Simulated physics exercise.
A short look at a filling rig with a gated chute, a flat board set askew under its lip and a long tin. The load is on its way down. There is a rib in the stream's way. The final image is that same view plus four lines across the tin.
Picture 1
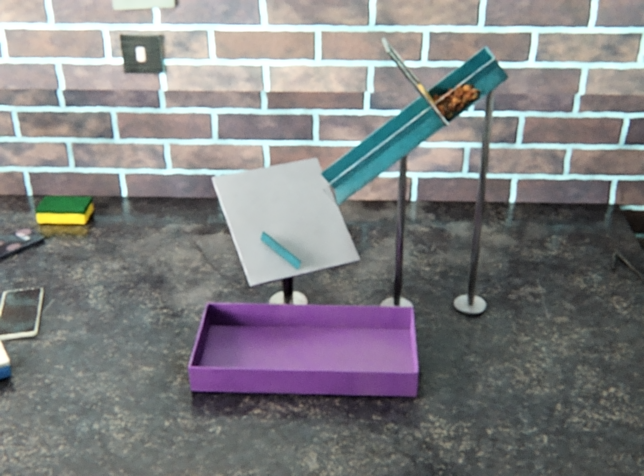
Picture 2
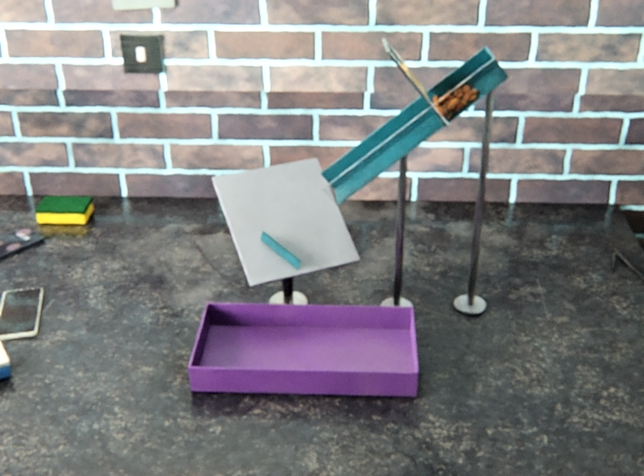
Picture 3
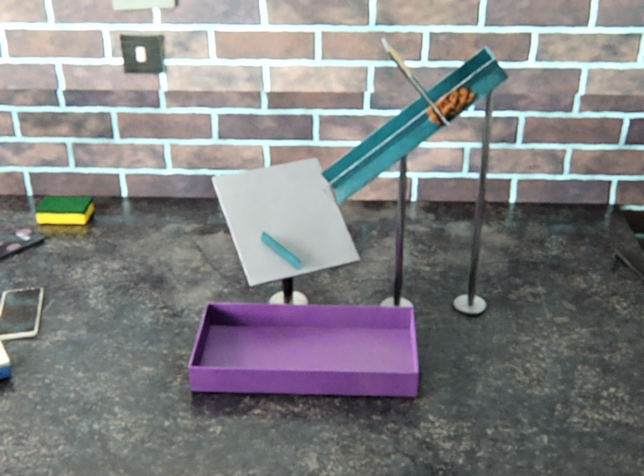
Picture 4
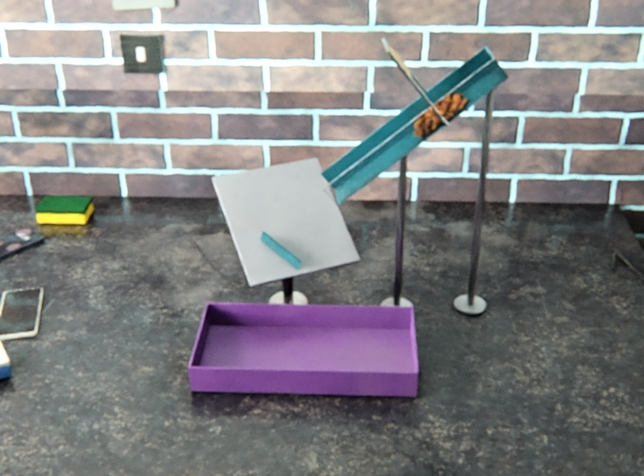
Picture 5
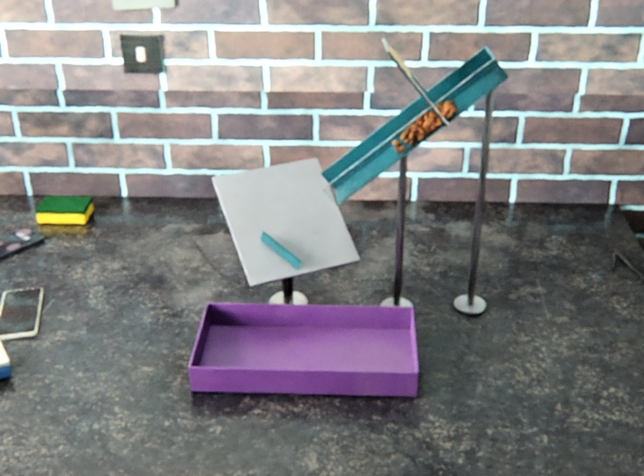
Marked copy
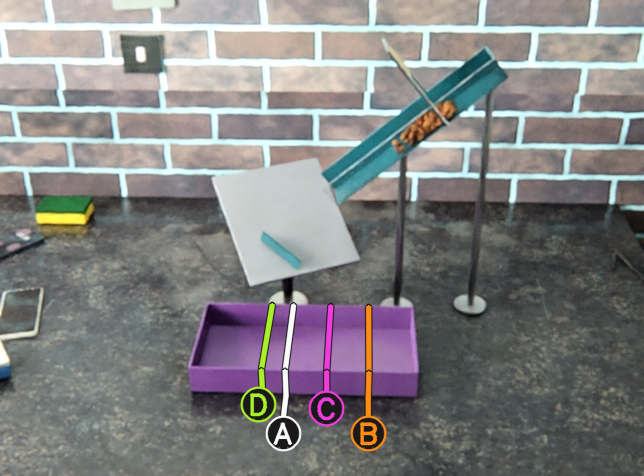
We see a teal chute sloping down to the left toward a tilted grey board with a small teal rib, above an empty purple tin. Brown kibble bits start near the gate, then slide past it partway down the chute.
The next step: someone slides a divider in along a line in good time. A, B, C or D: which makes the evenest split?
C.
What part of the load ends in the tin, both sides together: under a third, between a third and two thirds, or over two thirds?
It is over two thirds.
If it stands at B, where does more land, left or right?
The left side.
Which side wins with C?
The left side.
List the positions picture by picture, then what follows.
The first picture shows load behind the gate at (453, 99), bits of dog kibble; lip of the chute at (337, 198), sloping fairly steeply.
The second picture shows middle of the board at (286, 218), tilted fairly steeply; middle of its low edge at (307, 272); of its high edge at (266, 167).
The third picture shows front corners of the tin at (189, 367) and (418, 373), empty; front of the load at (432, 117).
The fourth picture shows middle of the load at (437, 111); its front at (417, 133), about a quarter of the way to the lip; rib from (263, 232) to (301, 262).
The fifth picture shows middle of the load at (426, 127); its front at (398, 150), about a third of the way to the lip.
On the marked copy, line A crosses the front rim at (285, 369); line B crosses the front rim at (368, 371); line C crosses the front rim at (326, 370); line D crosses the front rim at (261, 369).
With A, of what is caught, a stray few on the left of the divider, nearly all on the right.
With B, of what is caught, all on the left of the divider, none on the right.
With C, of what is caught, about two thirds on the left of the divider, about a quarter on the right.
With D, of what is caught, a stray few on the left of the divider, nearly all on the right.
